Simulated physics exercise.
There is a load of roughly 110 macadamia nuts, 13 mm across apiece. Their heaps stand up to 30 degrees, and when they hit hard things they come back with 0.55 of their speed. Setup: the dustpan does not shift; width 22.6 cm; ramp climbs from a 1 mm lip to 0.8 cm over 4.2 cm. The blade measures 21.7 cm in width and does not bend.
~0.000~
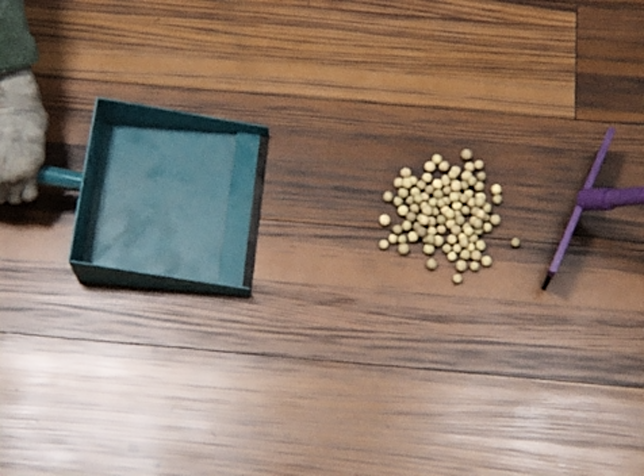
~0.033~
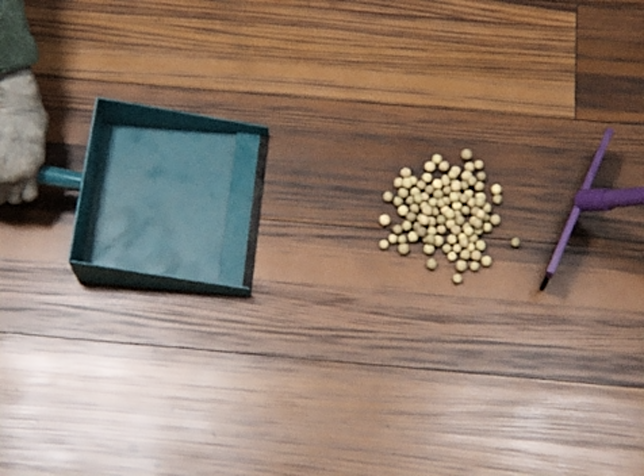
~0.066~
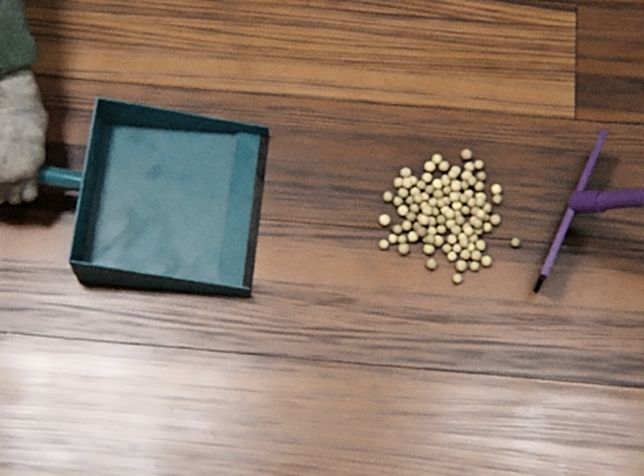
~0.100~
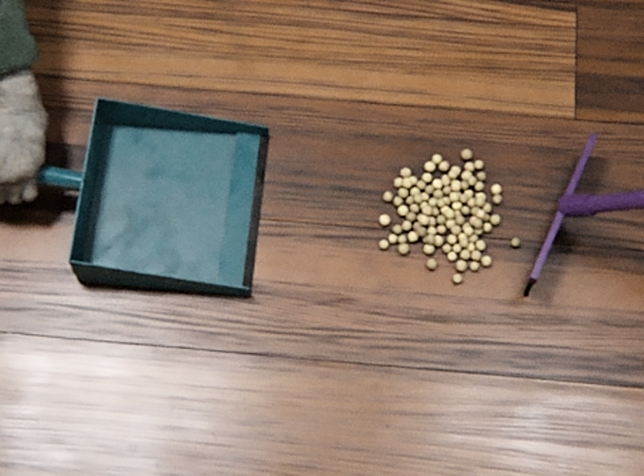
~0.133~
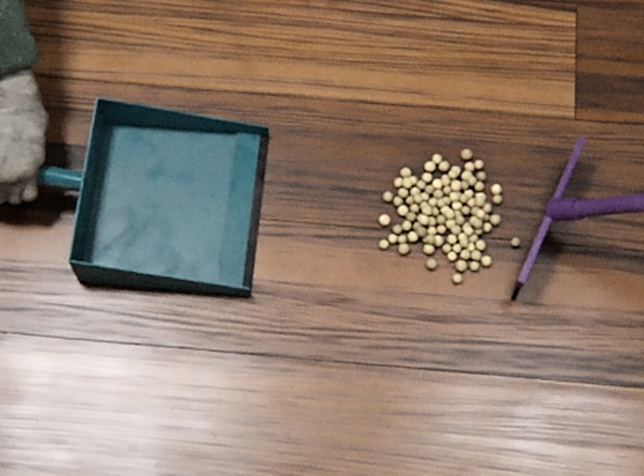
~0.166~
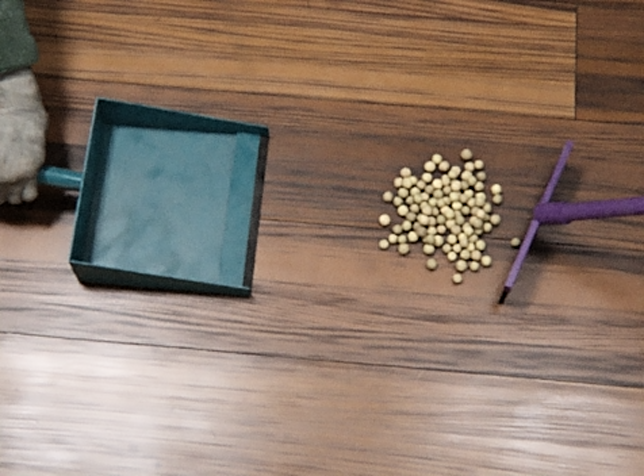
On a wooden plank floor, a teal dustpan held by a gloved hand at the left rests beside a loose pile of small, round, pale nuts, with a purple blade on the right. The blade slides left and slightly toward the viewer, closing in on the pile, while the nuts and dustpan stay still.
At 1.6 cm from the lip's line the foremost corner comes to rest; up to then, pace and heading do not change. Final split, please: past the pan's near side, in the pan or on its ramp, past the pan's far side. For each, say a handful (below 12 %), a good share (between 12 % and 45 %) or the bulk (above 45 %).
My prediction: Near side: It will be a small share, pan: It will be a small share, far side: It will be a small share.
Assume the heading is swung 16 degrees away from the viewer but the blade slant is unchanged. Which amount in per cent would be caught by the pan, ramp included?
The pan, ramp included, would get around 15 per cent.
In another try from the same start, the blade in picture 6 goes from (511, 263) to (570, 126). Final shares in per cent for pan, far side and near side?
That ends as pan 15, far 35, and near 0.
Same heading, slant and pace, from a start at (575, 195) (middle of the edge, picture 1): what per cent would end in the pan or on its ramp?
About 5 per cent.
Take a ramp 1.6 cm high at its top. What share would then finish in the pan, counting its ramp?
In that case roughly 0 percent.
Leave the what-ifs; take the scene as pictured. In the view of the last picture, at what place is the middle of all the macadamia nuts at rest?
In the last view, approximately (354, 190).
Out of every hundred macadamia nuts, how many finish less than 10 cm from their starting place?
45 %.
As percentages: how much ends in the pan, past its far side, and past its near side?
Near: 5; pan: 0; far: 5 (percent).
After 0.48 s, middle of the blade 21 cm from the lip; 0 % over the lip, far side 0 %, near side 0 %.
Then, at 0.69 s, middle of the blade 11 cm from the lip; 0 % over the lip, far side 5 %, near side 5 %.
Then, at 1.02 s, middle of the blade 5 cm from the lip; 5 % over the lip, far side 5 %, near side 5 %.
By 1.5 s all is still; near side 5 %, pan 0 %, far side 5 %, in front of the lip or behind the blade 90 %.
